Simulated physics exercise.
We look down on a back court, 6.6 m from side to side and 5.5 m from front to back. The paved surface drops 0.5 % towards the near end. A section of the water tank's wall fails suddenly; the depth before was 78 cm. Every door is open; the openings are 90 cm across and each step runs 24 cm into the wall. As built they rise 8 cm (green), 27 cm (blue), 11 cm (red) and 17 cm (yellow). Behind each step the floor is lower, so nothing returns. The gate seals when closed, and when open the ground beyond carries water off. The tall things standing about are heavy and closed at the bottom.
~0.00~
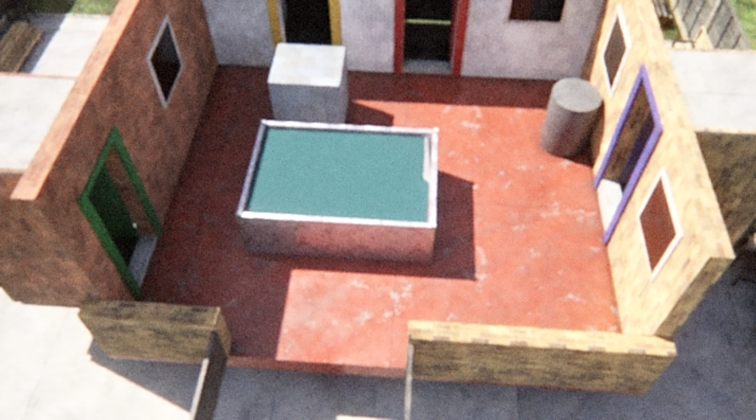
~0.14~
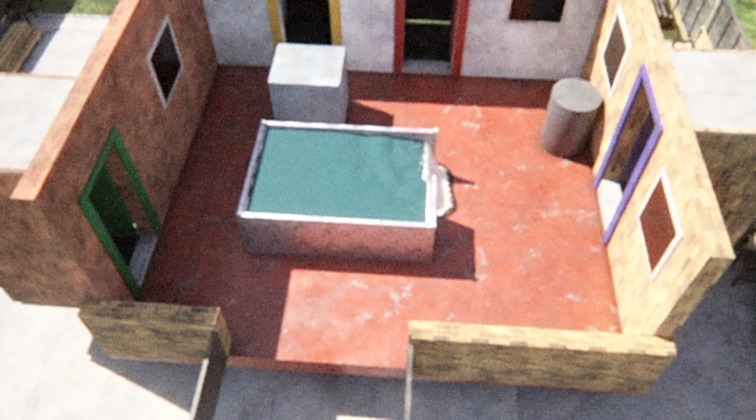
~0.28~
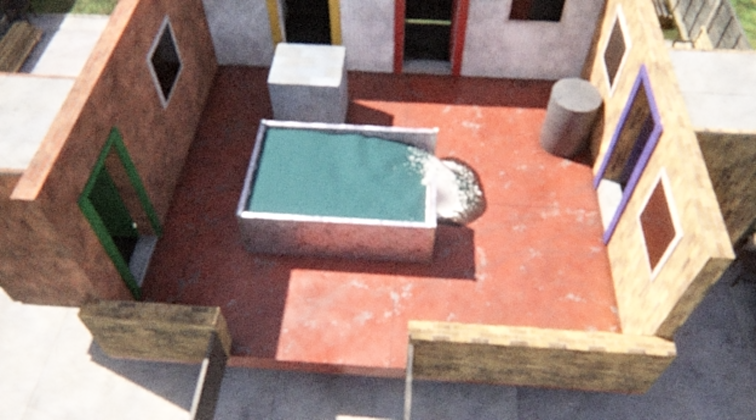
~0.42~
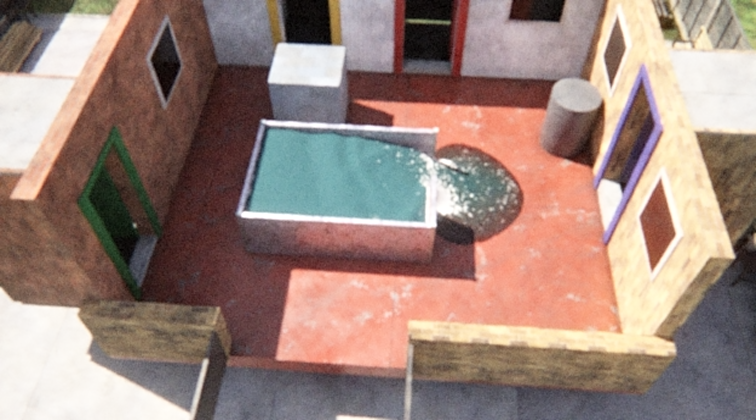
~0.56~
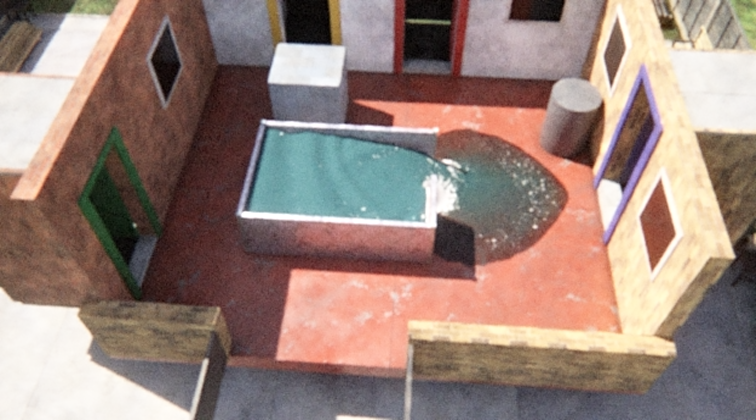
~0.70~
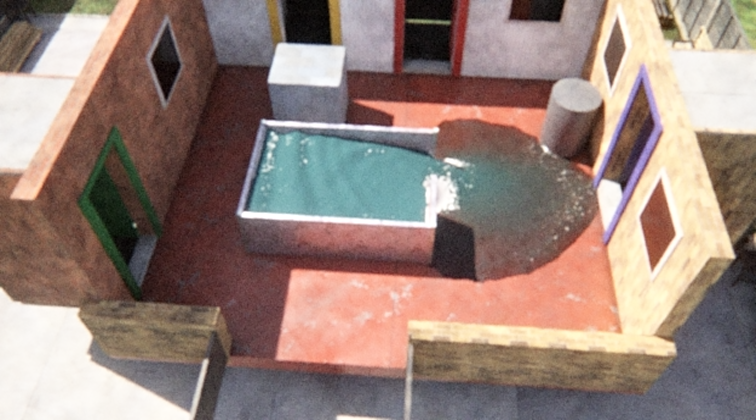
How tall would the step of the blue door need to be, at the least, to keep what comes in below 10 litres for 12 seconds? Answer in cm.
Close to 32 cm is just enough.
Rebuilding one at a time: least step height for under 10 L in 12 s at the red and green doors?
Roughly 7.5 cm at red and 14.5 cm at green.
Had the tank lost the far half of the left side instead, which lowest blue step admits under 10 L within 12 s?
About 9.0 cm.
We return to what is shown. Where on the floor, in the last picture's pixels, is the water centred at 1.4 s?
Around (386, 203).
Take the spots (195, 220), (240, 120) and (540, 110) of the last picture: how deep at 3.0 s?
Roughly 0, 0 and 14 cm, in turn.
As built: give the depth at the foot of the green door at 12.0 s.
Some 12.0 cm.
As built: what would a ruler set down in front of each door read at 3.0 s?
In cm: Green 0, blue 29, red 3, yellow 0.
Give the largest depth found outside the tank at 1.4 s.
Up to some 45 cm.
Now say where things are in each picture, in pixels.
The first frame shows the water tank at (343, 174) is whole and still, 78 cm deep; the blue door at (621, 169) is dry.
In the second frame, water pours out at (430, 180) and has run 0.4 m, to (452, 205); about 8 cm deep outside, 78 cm at the back.
In the third frame, water pours out at (430, 181) and has run 0.8 m, to (480, 210); about 10 cm deep outside, 78 cm at the back.
In the fourth frame, the front is at (519, 199), 1.4 m from the gap at (430, 182); 1.9 m2 of floor is wet, 78 cm left at the back.
In the fifth frame, the front is at (561, 199), 2.0 m from the gap at (430, 181); 3.7 m2 of floor is wet, 78 cm left at the back.
In the sixth frame, the front is at (597, 201), 2.6 m from the gap at (430, 181); 5.4 m2 of floor is wet, 74 cm left at the back; 0.1 m in a straight line remain to the blue door at (621, 169).
After 1.4 s water covers 30 % of the floor, deepest (45 cm) near (584, 149); 33 cm at the blue door, 1 litre in over its 27 cm step.
After 3.0 s water covers 40 % of the floor, deepest (35 cm) near (619, 352); 29 cm at the blue door, 34 litres in over its 27 cm step.
After 12.0 s water covers 100 % of the floor, deepest (14 cm) near (126, 332); 10 cm at the blue door, 37 litres in over its 27 cm step.
At the blue door as built, the water arrived by 0.8 s and peaked near 37 cm at 2.0 s.
Run again over the same 12 s with other heights there, 38 litres in over 27 cm, 1 litre over 36.5 cm. The limit of 10 litres is kept from about 32 cm up.
